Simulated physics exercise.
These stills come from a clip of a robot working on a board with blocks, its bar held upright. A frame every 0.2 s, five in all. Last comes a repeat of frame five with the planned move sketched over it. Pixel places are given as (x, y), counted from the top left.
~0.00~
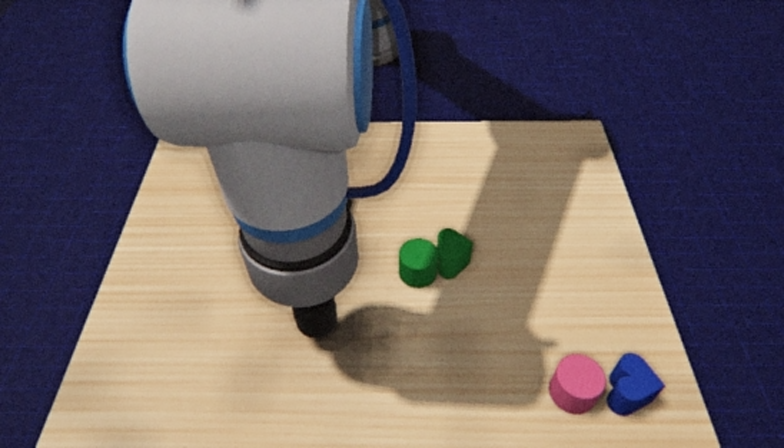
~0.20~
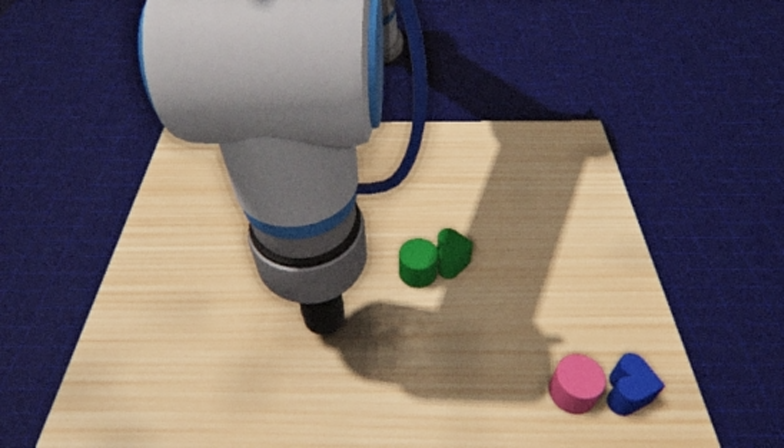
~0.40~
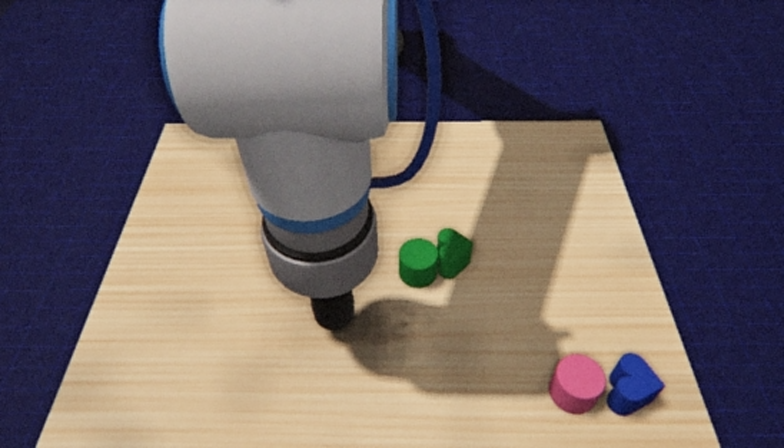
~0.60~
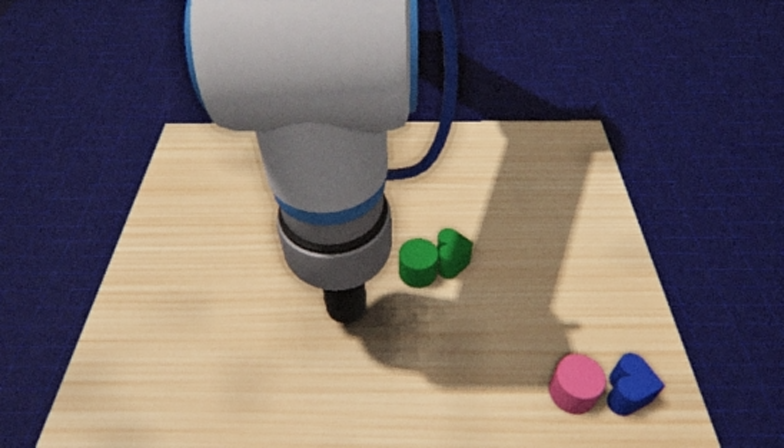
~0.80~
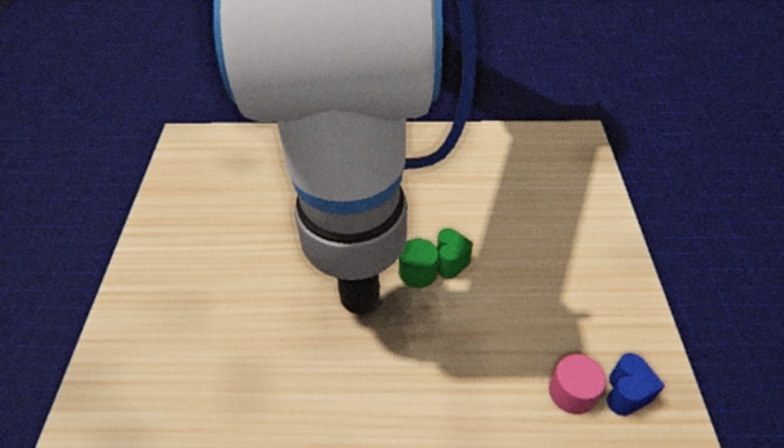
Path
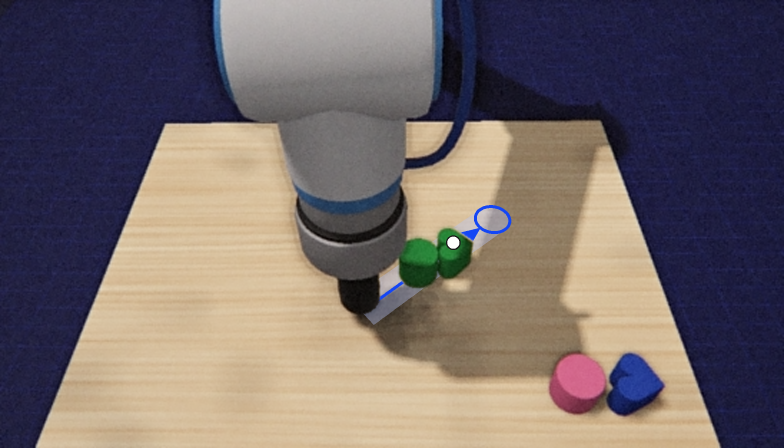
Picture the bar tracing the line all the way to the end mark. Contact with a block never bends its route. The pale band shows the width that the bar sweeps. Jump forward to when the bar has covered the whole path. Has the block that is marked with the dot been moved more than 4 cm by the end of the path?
That would be a yes.
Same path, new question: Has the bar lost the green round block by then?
No, it doesn't check out.
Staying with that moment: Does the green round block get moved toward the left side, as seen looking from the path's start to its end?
Final answer: No.
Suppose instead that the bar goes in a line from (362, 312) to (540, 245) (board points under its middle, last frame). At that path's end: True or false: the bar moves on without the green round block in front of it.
Answer: True.
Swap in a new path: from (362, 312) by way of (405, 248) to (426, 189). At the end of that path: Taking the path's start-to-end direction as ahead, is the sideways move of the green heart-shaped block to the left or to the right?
Facing from start to end, it will go to the right.
The drawn path runs from (362, 312) to (493, 219); the dot is on the green heart-shaped block.
What follows on the original path. One third of the way, bar (409, 264); green round block (440, 240); green heart-shaped block (472, 236).
Two thirds of the way, bar (454, 233); green round block (487, 214); green heart-shaped block (516, 227), turned 35° clockwise.
At the end, bar (495, 205); green round block (531, 194); green heart-shaped block (523, 227), turned 65° clockwise.
